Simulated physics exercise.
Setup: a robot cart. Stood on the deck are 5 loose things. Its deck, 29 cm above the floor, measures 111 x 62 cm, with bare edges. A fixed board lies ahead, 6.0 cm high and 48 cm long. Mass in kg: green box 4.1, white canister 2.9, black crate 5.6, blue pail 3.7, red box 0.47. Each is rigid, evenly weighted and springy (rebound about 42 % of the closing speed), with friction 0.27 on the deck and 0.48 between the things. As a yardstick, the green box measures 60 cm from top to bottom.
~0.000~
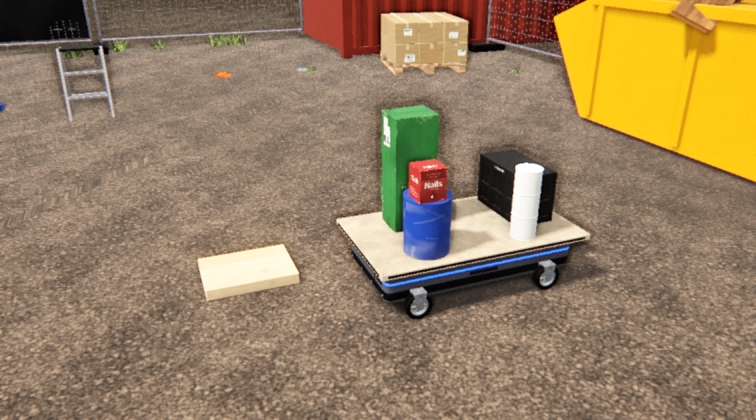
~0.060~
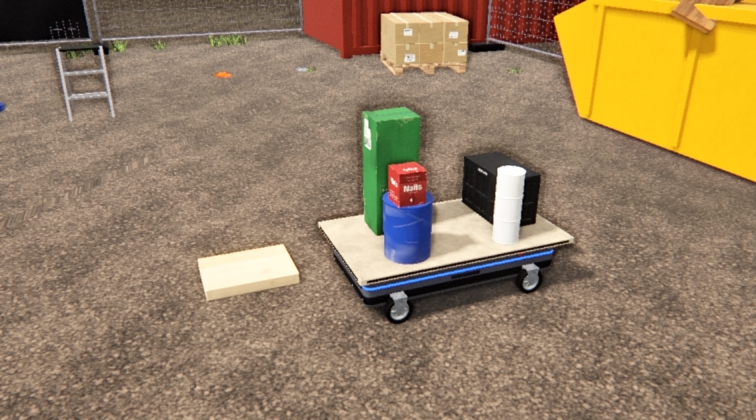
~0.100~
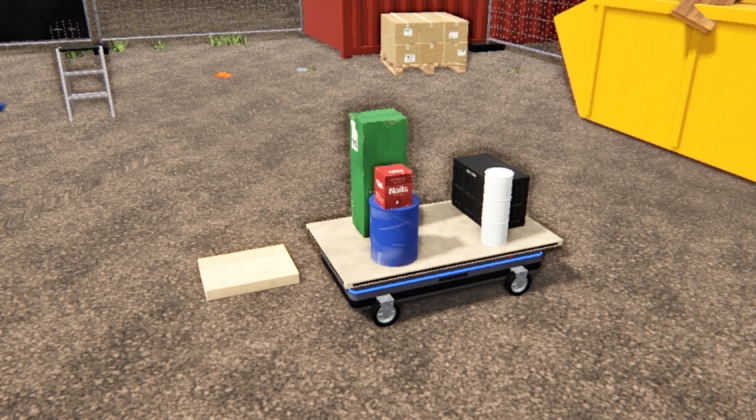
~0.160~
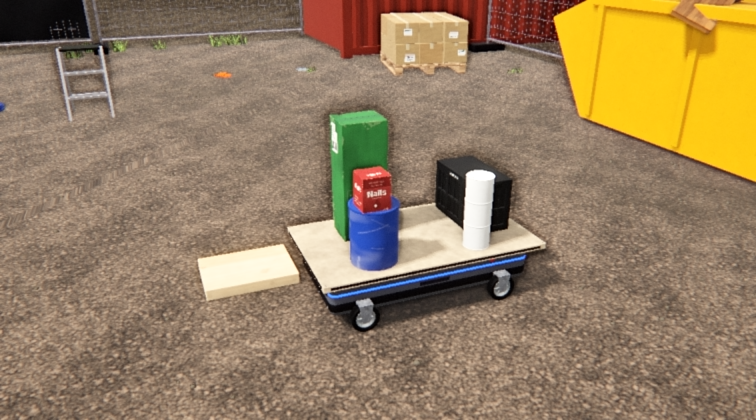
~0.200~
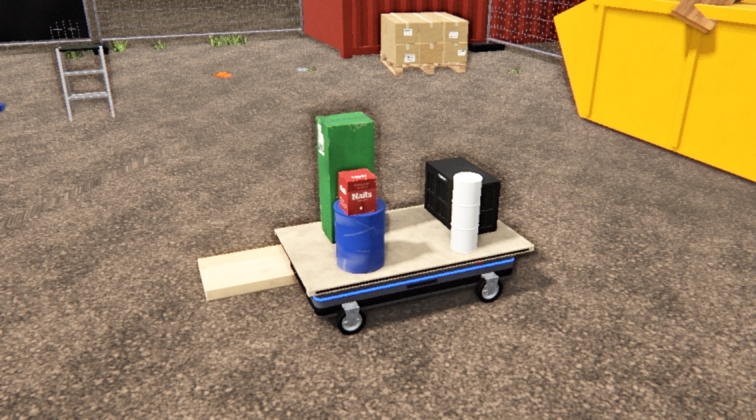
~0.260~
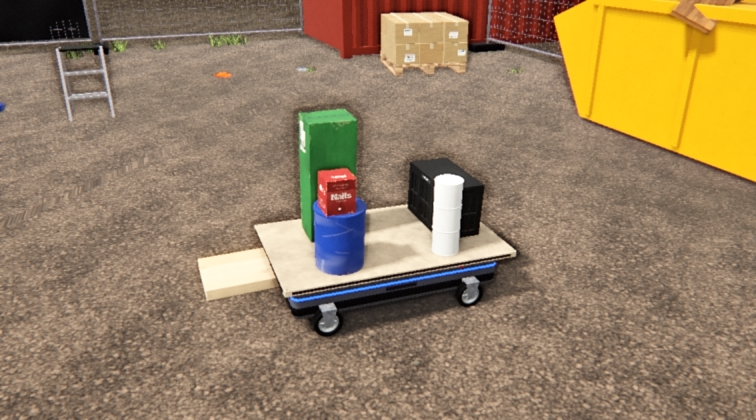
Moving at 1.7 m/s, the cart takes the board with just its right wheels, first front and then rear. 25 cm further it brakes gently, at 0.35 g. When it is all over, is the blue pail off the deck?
It is going to stay with the cart.
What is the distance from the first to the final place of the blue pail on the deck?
Roughly 18 cm.
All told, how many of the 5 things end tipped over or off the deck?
It comes to 3.
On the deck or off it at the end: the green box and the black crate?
Final state - green box: Beyond the limits; black crate: Inside the limits.
After 0.66 s, 112 cm covered; red box now off the deck; blue pail slid 4 cm near (189, 267); green box leaning 52°.
After 1.16 s, 197 cm covered; white canister now off the deck; blue pail slid 6 cm; green box on its side.
After 1.66 s, 233 cm covered, stopped; green box now off the deck; blue pail slid 15 cm; black crate slid 22 cm.
By the end (2.9 s), off the deck, green box, white canister and red box; not toppled but over 10 cm from the start, black crate and blue pail.
